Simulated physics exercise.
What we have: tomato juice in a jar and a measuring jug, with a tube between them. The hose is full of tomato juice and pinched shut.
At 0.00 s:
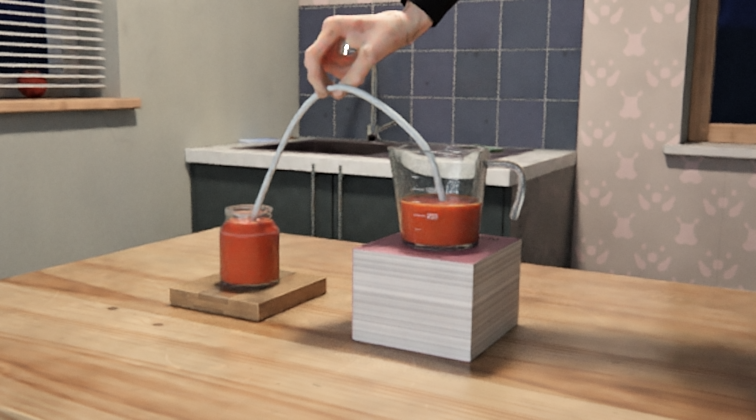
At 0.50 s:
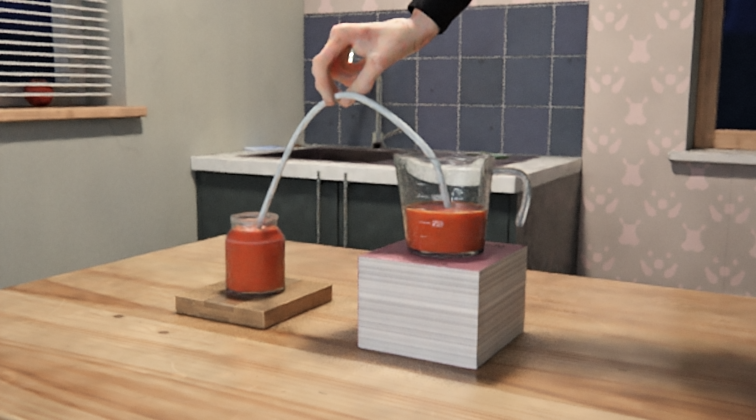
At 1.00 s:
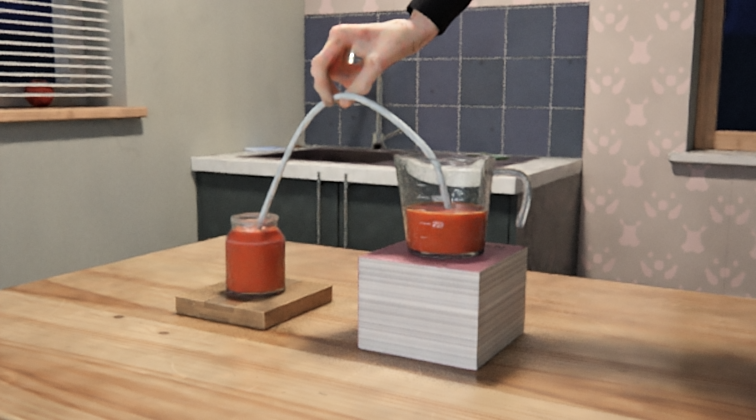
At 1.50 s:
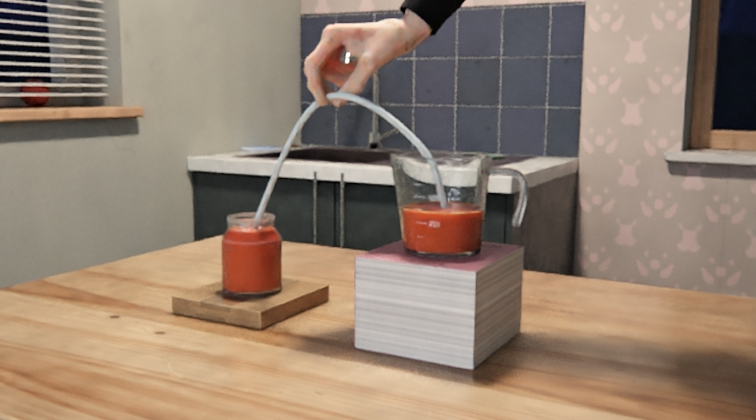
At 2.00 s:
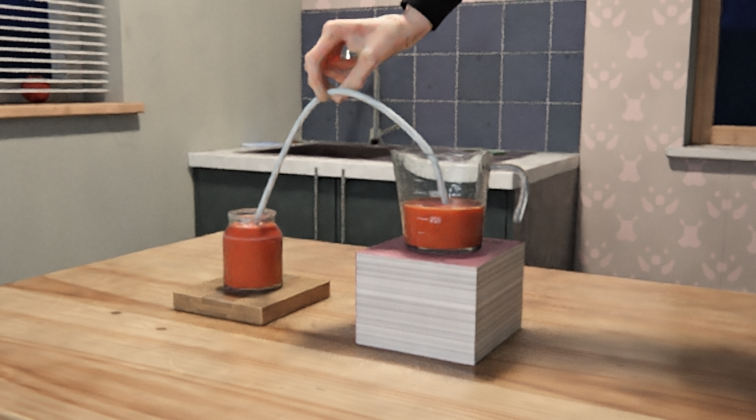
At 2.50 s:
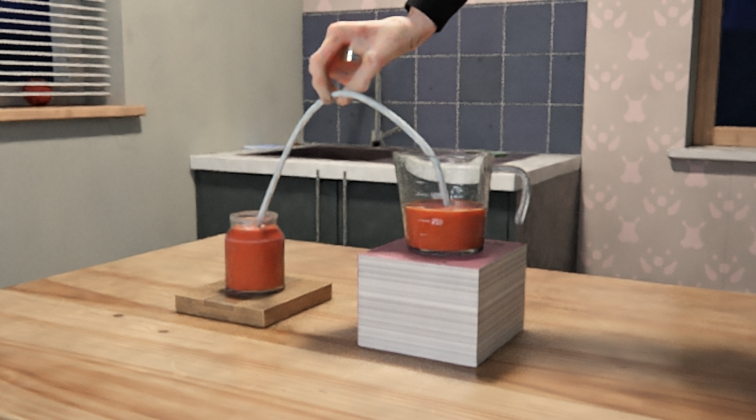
We see a hand pinching a pale hose that arches between a jar of red liquid on a wooden board and a measuring jug on a thick book; apart from slight shifts of the view, nothing moves.
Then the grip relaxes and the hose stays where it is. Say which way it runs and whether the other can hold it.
Flow is leftwards, and the taker overflows.
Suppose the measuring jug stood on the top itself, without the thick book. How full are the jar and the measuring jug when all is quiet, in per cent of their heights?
Roughly 45 per cent, then 65 per cent.
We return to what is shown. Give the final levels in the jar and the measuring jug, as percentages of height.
About 100 and 15 per cent.
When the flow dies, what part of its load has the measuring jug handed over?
Some 70 per cent.
By 8.0 s, the jar is full to the brim; the measuring jug is about a third full; the lower one has run over.
By 20.0 s, the jar is full to the brim; the measuring jug is about a quarter full; the lower one has run over.
By 45.0 s, the jar is full to the brim; the measuring jug is nearly empty; the lower one has run over.
